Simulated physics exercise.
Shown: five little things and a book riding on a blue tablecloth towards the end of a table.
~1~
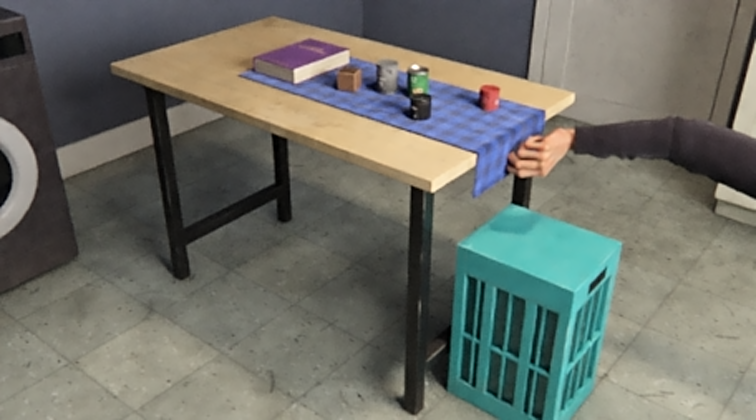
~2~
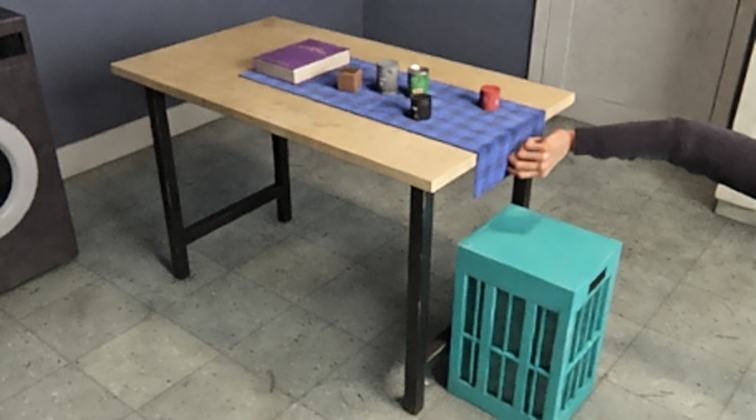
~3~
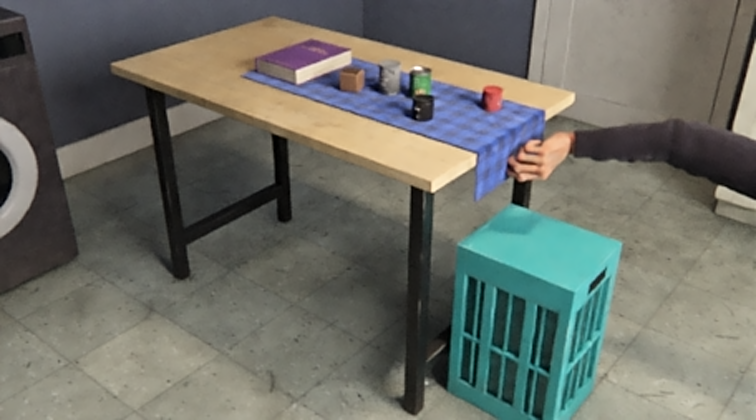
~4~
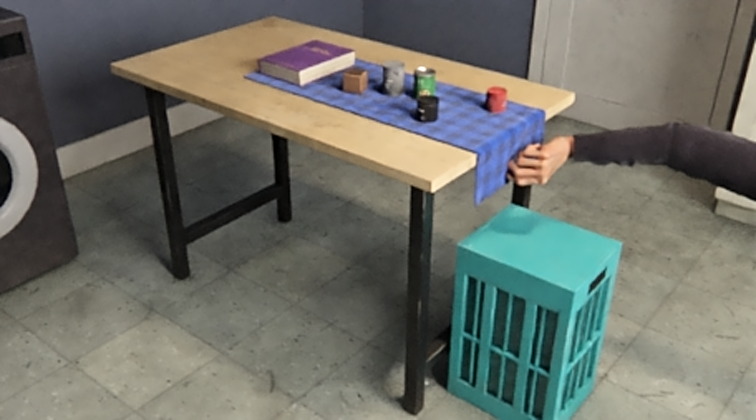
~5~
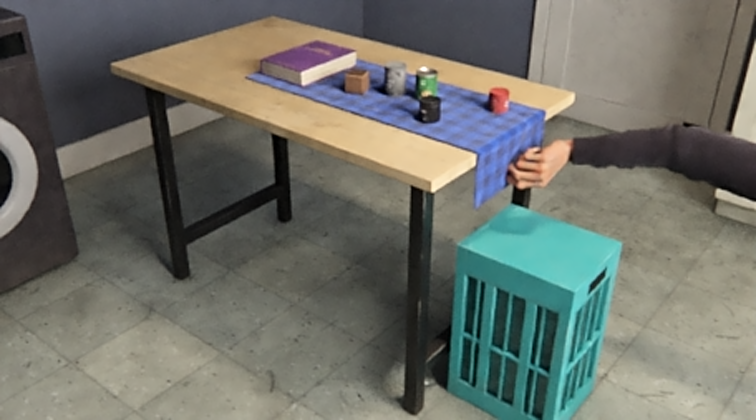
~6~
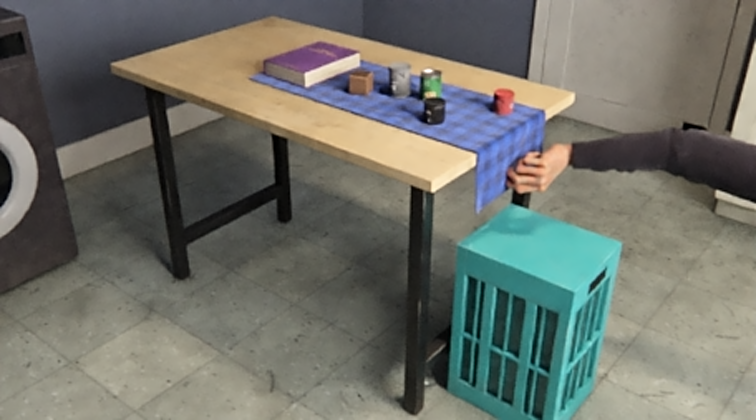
A hand slowly pulls a blue checked cloth, shifting the book and small objects slightly right.
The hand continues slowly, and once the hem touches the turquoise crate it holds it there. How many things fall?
One object goes.
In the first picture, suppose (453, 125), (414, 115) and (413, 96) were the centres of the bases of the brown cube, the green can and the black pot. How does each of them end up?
Of the three, the brown cube takes a tumble, the green can stays aboard, the black pot stays aboard.
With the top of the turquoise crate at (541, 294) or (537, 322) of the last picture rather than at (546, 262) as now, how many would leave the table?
2 and 3.
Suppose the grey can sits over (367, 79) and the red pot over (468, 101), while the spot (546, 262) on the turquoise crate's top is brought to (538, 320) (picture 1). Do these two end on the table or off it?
The grey can stays aboard, and the red pot does not stay aboard.
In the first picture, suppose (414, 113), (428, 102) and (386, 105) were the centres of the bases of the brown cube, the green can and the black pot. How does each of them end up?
The brown cube keeps its place on top; the green can stays on; the black pot does not fall.
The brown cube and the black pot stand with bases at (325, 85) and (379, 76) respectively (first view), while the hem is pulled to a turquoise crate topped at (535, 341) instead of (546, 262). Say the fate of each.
Brown cube stays, black pot stays.
Soon after, hem near (507, 216); all still up.
After that, hem on the crate; red pot gone.
In the end, hem on the crate; red pot gone. It carries off one.
